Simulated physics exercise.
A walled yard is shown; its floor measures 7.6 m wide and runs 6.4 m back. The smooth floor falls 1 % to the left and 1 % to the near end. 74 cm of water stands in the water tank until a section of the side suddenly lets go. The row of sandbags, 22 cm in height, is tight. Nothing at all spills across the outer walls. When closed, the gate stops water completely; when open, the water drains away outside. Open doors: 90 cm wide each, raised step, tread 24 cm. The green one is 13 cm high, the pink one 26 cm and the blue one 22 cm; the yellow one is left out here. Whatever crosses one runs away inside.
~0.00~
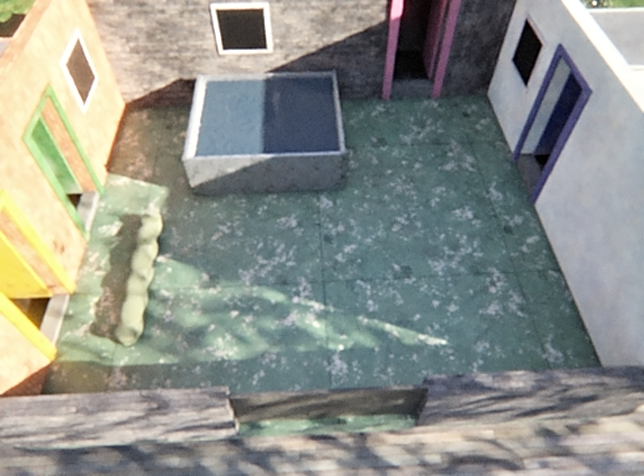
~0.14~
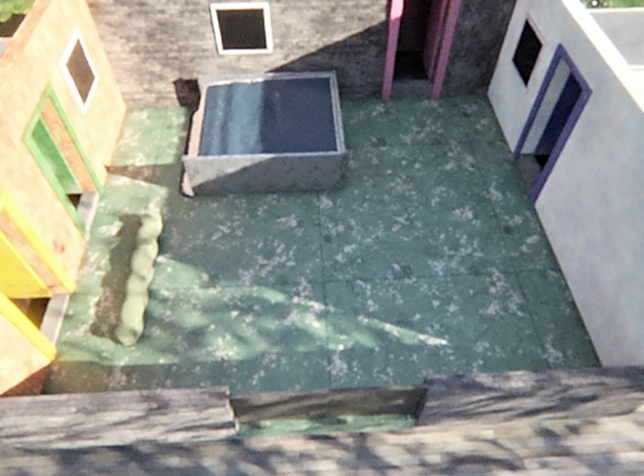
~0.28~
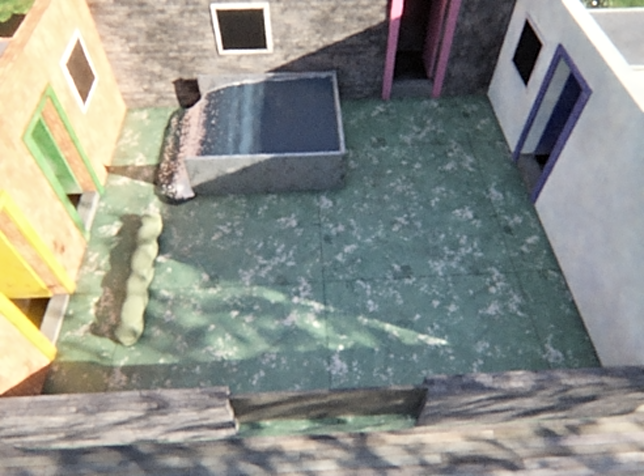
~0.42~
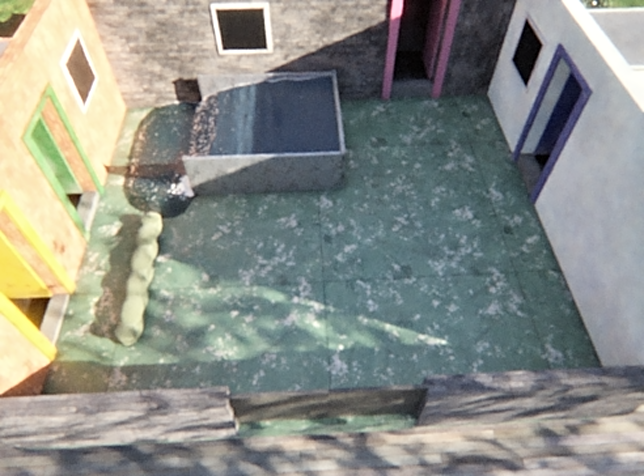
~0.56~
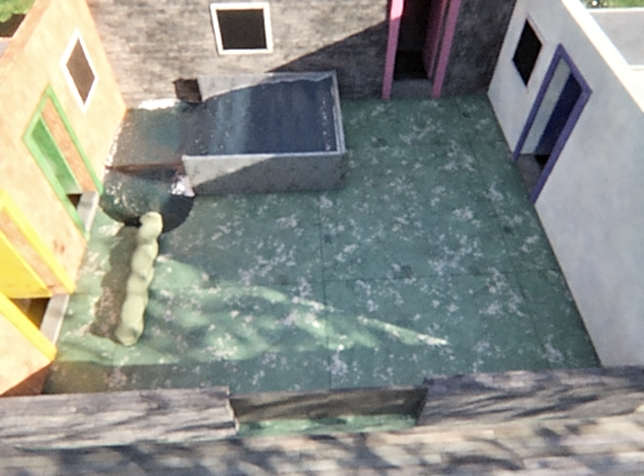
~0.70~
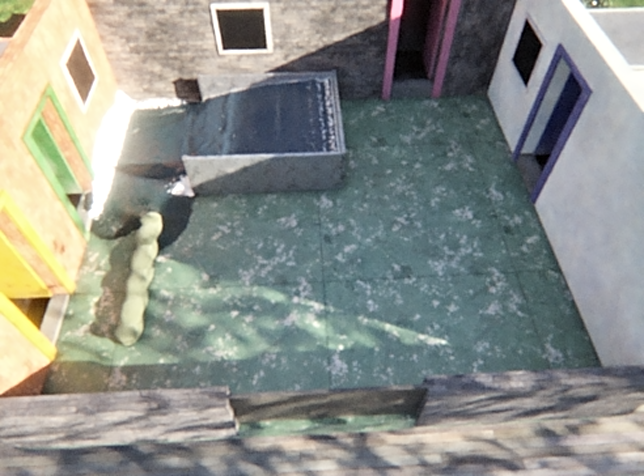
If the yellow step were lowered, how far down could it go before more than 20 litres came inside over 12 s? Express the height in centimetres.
Down to about 18 cm.
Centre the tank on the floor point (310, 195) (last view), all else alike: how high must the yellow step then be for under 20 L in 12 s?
16 cm, give or take.
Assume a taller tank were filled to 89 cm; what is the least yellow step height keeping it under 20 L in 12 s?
You'd need a step of close to 23 cm.
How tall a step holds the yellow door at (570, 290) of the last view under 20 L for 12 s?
Minimum: Close to 14.0 cm.
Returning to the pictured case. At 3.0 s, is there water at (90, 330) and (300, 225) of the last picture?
Taking them in turn, they come out submerged and spared.
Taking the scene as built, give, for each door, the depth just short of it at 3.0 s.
Yellow door 15 cm, green door 26 cm, pink door 0 cm, blue door 0 cm.
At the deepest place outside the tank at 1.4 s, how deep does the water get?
Roughly 62 cm.
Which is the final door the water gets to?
I'd say the blue one.
After 1.4 s water covers 15 % of the floor, deepest (62 cm) near (122, 122); 2 cm at the yellow door, 0 litres in over its 6 cm step.
After 3.0 s water covers 30 % of the floor, deepest (57 cm) near (47, 422); 15 cm at the yellow door, 4 litres in over its 6 cm step.
After 12.0 s water covers 95 % of the floor, deepest (16 cm) near (33, 423); 10 cm at the yellow door, 259 litres in over its 6 cm step.
At the yellow door as built, the water arrived by 1.4 s and peaked near 18 cm at 5.0 s.
With a step of 16 cm, 36 litres would have come in within the 12 s; with 21.5 cm, 7 litres. So under 20 litres takes about 18 cm.
